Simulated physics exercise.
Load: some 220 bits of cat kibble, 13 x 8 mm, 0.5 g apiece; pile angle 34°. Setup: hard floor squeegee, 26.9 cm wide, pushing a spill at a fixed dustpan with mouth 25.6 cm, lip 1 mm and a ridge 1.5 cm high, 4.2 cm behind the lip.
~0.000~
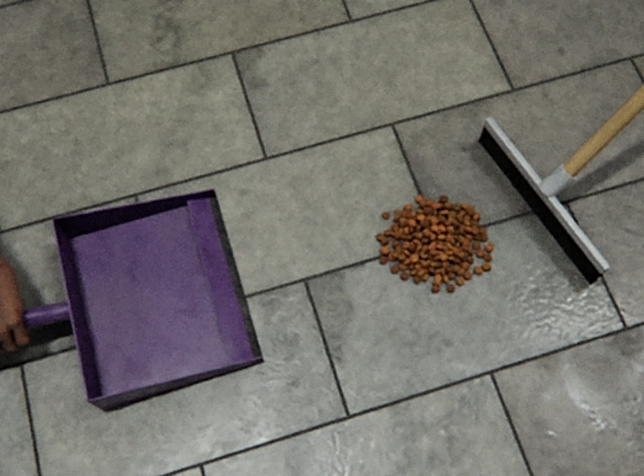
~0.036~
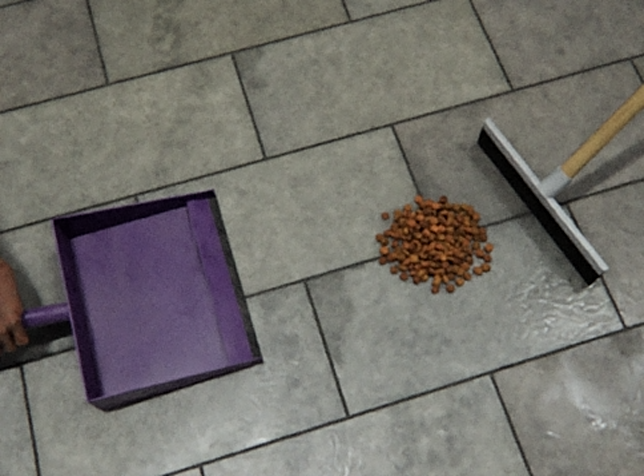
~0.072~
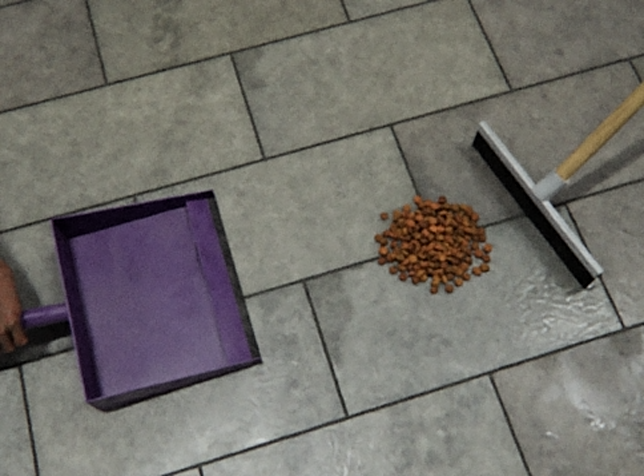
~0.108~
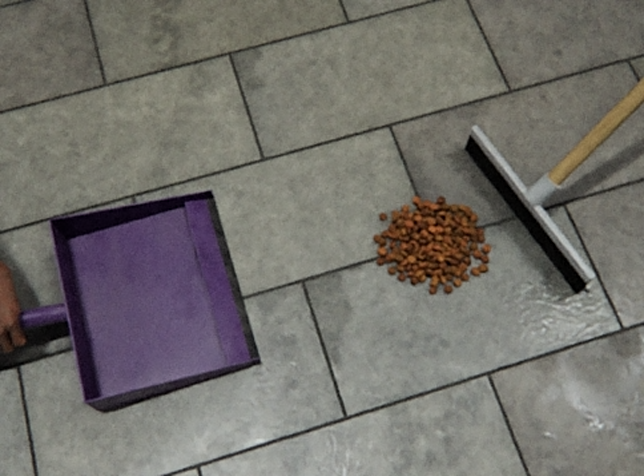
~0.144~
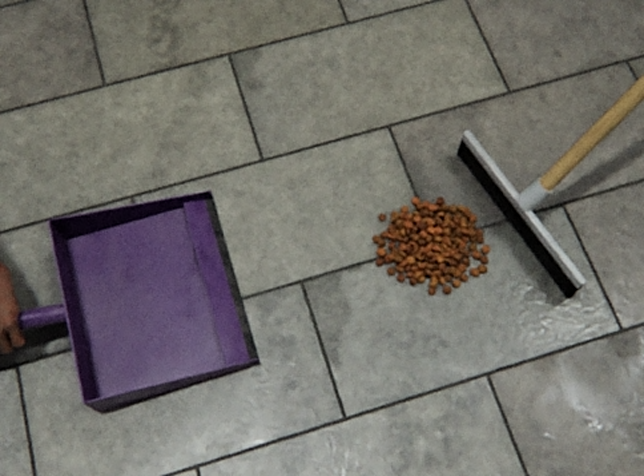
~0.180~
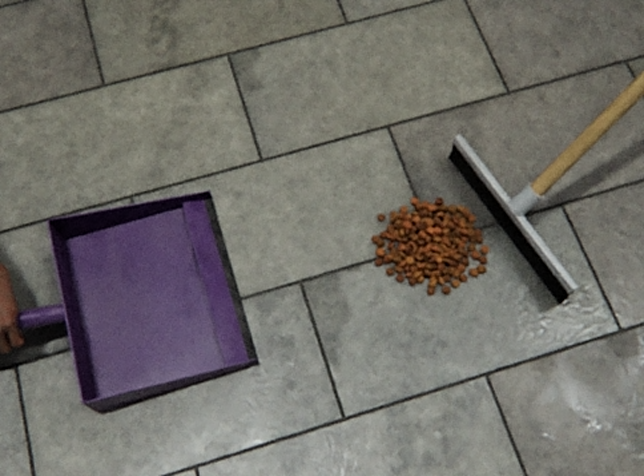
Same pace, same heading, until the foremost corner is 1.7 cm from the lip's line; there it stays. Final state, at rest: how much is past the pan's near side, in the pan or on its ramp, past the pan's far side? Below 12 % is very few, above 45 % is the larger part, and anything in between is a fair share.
Near side: A fair share, pan: A fair share, far side: Very few.
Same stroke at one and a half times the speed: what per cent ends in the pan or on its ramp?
Then some 25 in a hundred.
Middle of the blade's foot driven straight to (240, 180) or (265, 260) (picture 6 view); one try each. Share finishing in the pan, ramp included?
Some 0 in a hundred and 5 in a hundred.
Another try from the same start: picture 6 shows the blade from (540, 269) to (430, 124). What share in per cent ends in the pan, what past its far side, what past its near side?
That ends as pan 0, far 0, and near 0.
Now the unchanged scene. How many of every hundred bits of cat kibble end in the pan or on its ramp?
20 percent.
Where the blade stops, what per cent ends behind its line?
Estimate: Near 5 %.
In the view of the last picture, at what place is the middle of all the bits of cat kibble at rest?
Near (262, 343).
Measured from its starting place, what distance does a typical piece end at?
About 28 cm.
After 0.65 s, middle of the blade 23 cm from the lip; 0 % over the lip, far side 0 %, near side 10 %.
After 0.96 s, middle of the blade 12 cm from the lip; 0 % over the lip, far side 0 %, near side 20 %.
After 1.37 s, middle of the blade 5 cm from the lip; 20 % over the lip, far side 0 %, near side 35 %.
In the end, at 1.7 s, near side 35 %, pan 20 %, far side 0 %, in front of the lip or behind the blade 45 %.
